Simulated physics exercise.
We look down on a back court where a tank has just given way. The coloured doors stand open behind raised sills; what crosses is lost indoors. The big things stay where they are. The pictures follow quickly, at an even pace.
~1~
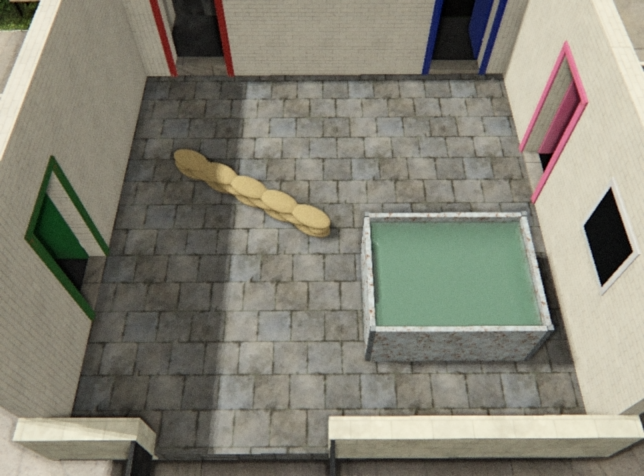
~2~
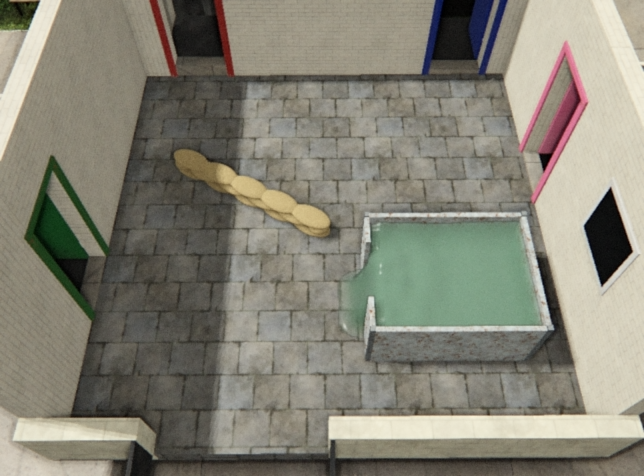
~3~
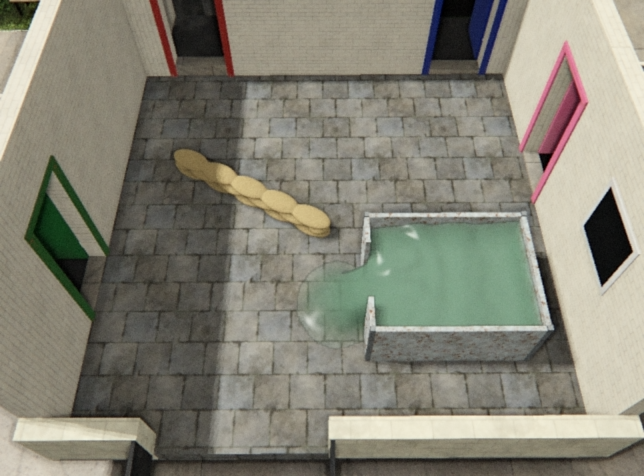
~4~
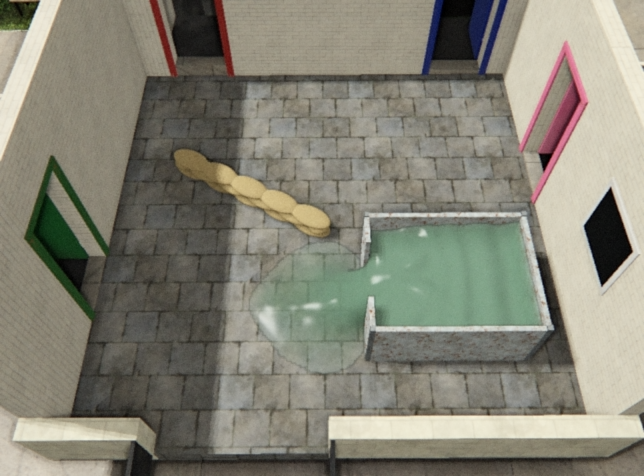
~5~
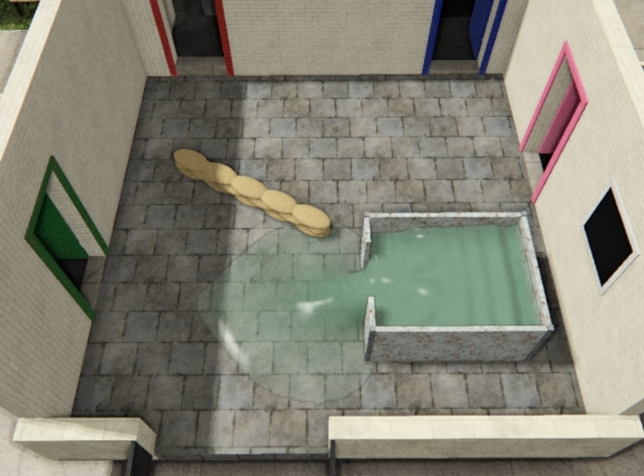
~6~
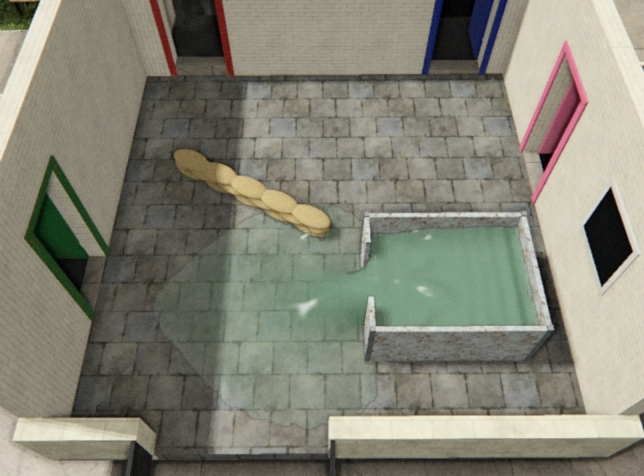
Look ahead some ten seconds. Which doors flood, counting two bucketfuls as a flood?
In the end: The red door admits no more than that; the blue door admits no more than that; the green door lets in a lot; the pink door admits no more than that.
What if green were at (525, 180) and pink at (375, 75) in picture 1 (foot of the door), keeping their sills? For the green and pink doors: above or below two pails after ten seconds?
In short: The green door stays under, the pink door keeps below it.
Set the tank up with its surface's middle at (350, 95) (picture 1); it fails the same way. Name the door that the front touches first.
It is the door marked red.
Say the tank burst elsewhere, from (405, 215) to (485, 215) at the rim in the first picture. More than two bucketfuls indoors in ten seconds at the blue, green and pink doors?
One by one: Blue passes that mark, green lets less in, pink floods.
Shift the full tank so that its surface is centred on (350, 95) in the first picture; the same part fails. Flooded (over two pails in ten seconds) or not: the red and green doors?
In short: The red one passes that mark, the green one holds.
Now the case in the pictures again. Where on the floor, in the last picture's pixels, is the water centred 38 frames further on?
Roughly at (268, 248).
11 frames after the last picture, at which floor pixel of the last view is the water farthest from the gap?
At about (143, 97).
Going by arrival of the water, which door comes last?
That is the pink one.
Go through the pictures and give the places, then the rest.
The tank at (452, 271) is whole and still, in the first picture.
The front is at (352, 276), out from the gap at (368, 293), in the second picture.
The front is at (305, 288), out from the gap at (368, 294), in the third picture.
Water pours out at (368, 294) and has run to (258, 296), in the fourth picture.
The front is at (206, 296), out from the gap at (368, 294), in the fifth picture.
The front is at (163, 296), out from the gap at (368, 294), in the sixth picture.
A moment on, water covers 35 % of the floor; the red door not reached, the blue door not reached, the green door over two buckets in, the pink door not reached.
Next, water covers 35 % of the floor; the red door not reached, the blue door not reached, the green door far over two buckets in, the pink door not reached.
Then, water covers 40 % of the floor; the red door wet at the sill, nothing in, the blue door not reached, the green door far over two buckets in, the pink door not reached.
Later, water covers 60 % of the floor; the red door wet at the sill, nothing in, the blue door wet at the sill, nothing in, the green door far over two buckets in, the pink door not reached.
In the end, water covers 85 % of the floor; the red door wet at the sill, nothing in, the blue door wet at the sill, nothing in, the green door far over two buckets in, the pink door wet at the sill, nothing in.
